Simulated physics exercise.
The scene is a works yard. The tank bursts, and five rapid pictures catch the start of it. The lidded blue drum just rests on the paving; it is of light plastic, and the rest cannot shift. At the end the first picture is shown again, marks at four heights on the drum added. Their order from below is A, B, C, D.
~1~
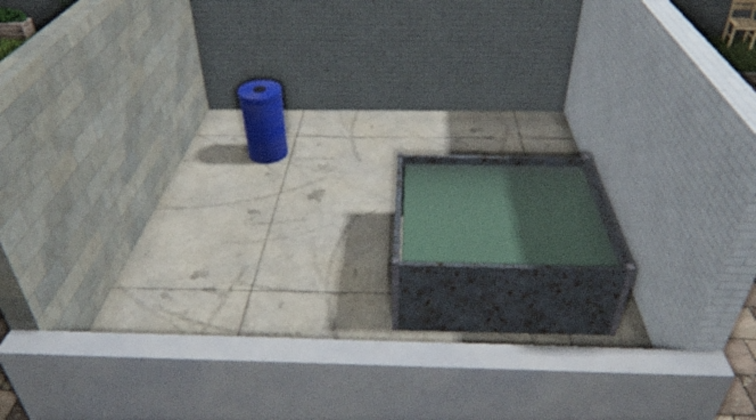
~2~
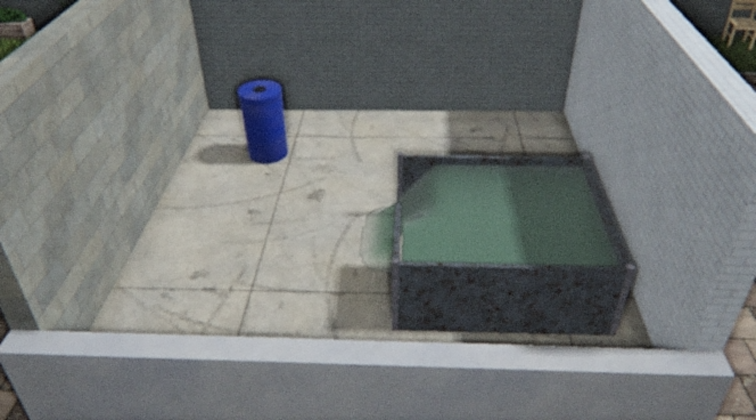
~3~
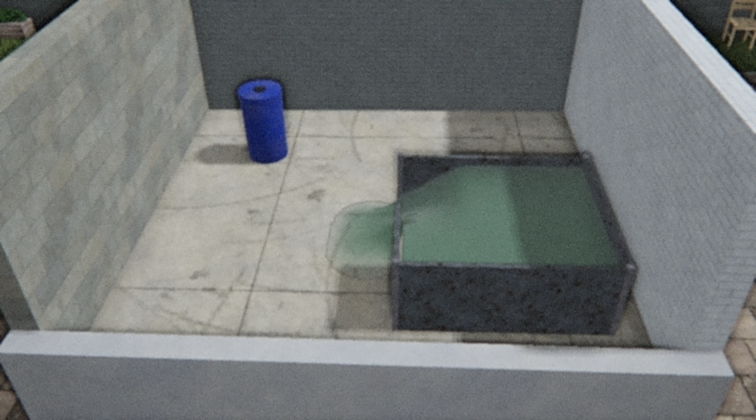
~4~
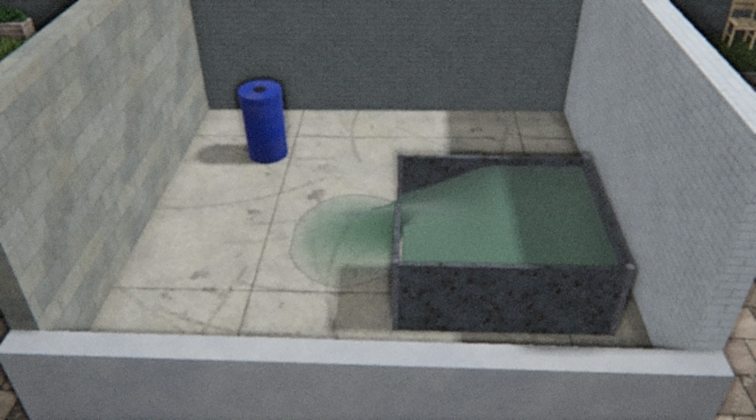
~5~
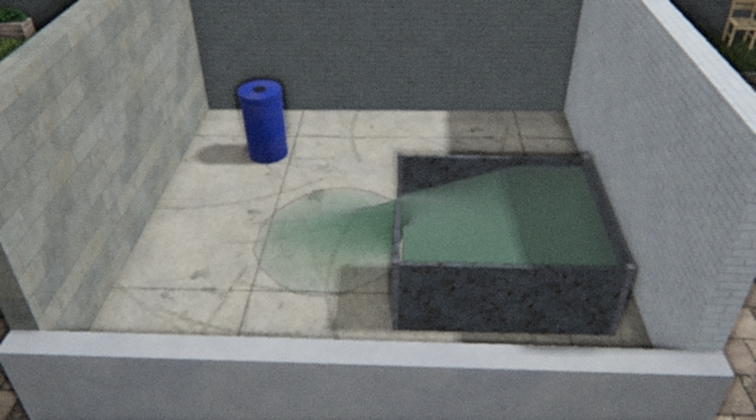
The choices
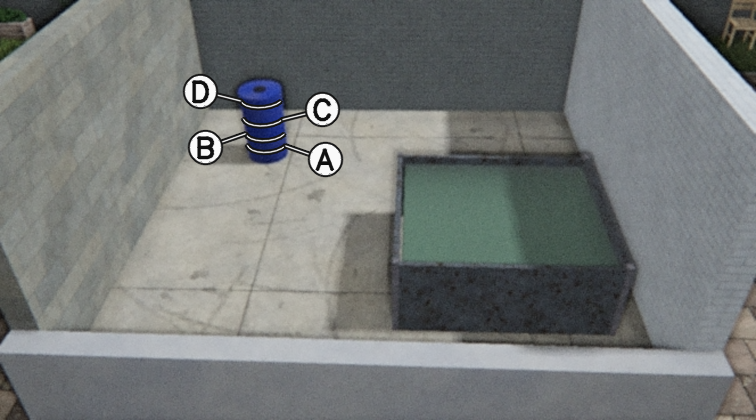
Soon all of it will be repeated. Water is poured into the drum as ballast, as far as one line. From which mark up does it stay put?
The answer is level A.
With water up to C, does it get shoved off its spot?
No, not at all.
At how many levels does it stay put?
All of them.
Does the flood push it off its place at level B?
No, not at all.
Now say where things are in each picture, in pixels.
Lid of the blue drum at (261, 89); tank full, its middle at (500, 212), in the first picture.
In the second picture, 2 % of the ground under water, its edge towards the drum at (384, 210).
In the third picture, 4 % of the ground under water, its edge towards the drum at (355, 209).
In the fourth picture, 7 % of the ground under water, its edge towards the drum at (322, 207).
Lid of the blue drum at (261, 89); 10 % of the ground under water, its edge towards the drum at (319, 194), in the fifth picture.
In white, A at (263, 152); B at (262, 140); C at (260, 125); D at (257, 107); from the bottom up A, B, C, D.
With A, it shifts by a finger or two and stays.
With B, it does not move.
With C, it does not move.
With D, it does not move.
